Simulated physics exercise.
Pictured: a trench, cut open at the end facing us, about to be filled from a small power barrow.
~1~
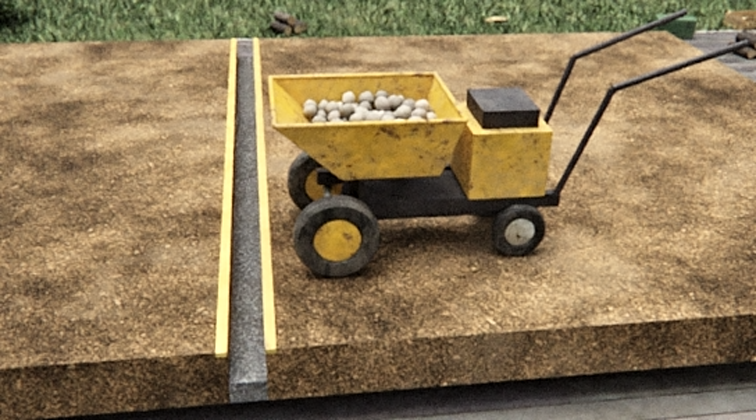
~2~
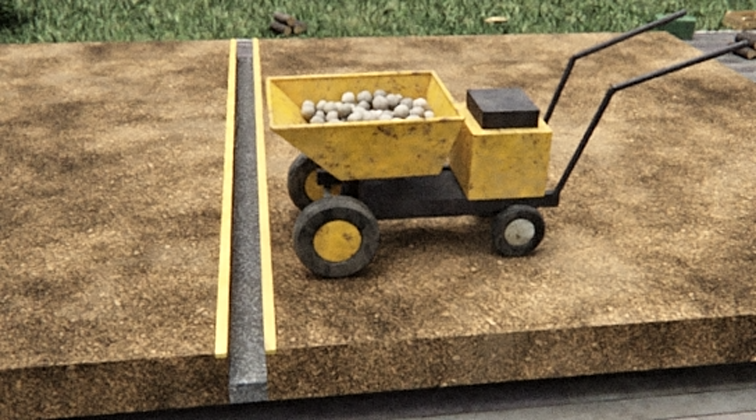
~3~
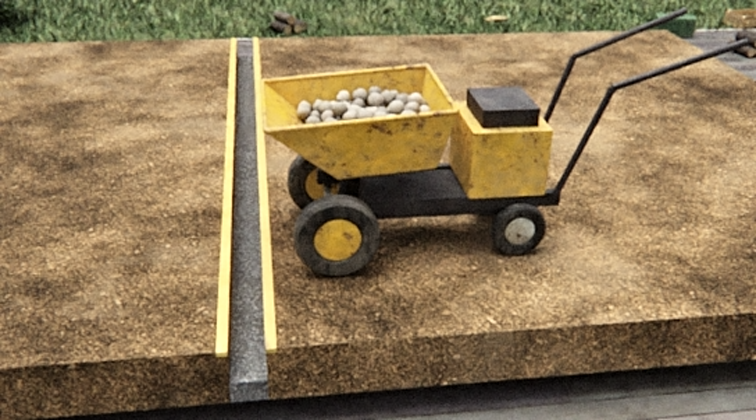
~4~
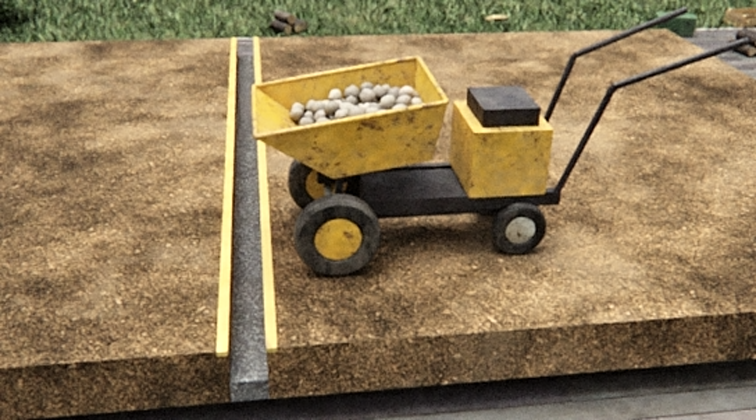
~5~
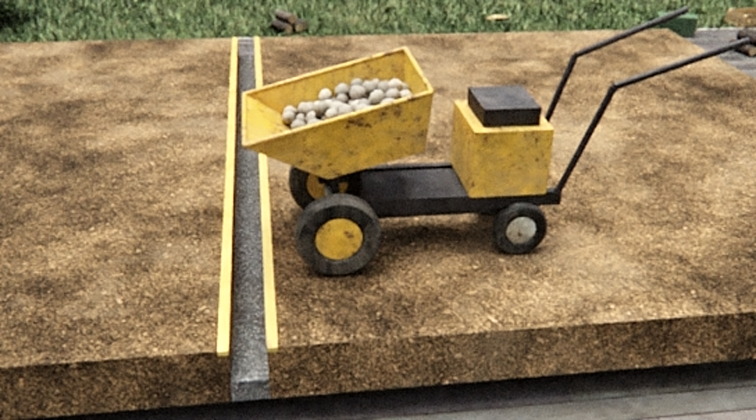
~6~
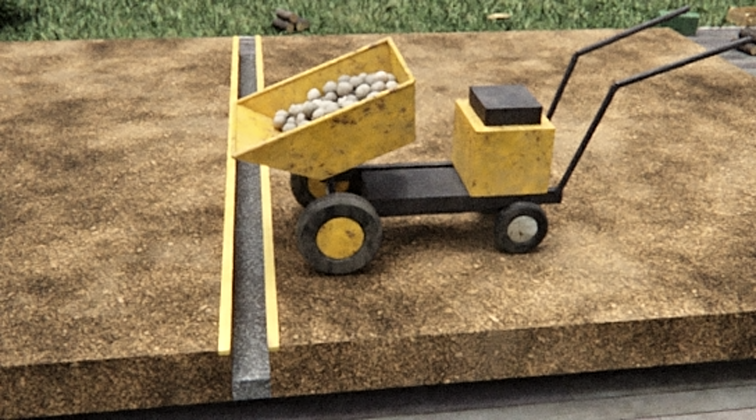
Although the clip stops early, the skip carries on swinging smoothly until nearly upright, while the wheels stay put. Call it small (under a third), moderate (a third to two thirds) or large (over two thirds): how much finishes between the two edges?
Small.
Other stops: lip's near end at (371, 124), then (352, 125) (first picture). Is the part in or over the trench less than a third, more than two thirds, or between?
First: Between a third and two thirds. Second: One to two thirds.
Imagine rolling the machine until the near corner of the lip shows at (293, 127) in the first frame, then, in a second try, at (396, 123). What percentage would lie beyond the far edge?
Trial 1 around 80 %, trial 2 around 10 %.
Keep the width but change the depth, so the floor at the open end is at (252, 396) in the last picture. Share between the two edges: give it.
Roughly 0 in a hundred.
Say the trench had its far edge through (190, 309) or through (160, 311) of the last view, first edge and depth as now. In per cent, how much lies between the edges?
In order: Some 10 per cent, then some 60 per cent.
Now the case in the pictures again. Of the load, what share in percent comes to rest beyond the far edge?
80 %.
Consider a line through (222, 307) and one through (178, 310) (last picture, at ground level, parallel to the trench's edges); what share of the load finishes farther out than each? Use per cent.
Estimate: 80 %, then 70 %.
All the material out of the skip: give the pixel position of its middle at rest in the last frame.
It settles centred around (153, 241).
Just after the last frame, skip tipped steeply; every one in the skip.
A moment on, skip tipped right over; roughly two thirds in the skip; roughly a third beyond it; just a few falling.
Further on, skip tipped right over; roughly a quarter in the skip; the larger part beyond it.
When it is over, skip tipped right over; roughly a quarter in the skip; not one in or heaped over the trench; the larger part beyond it.
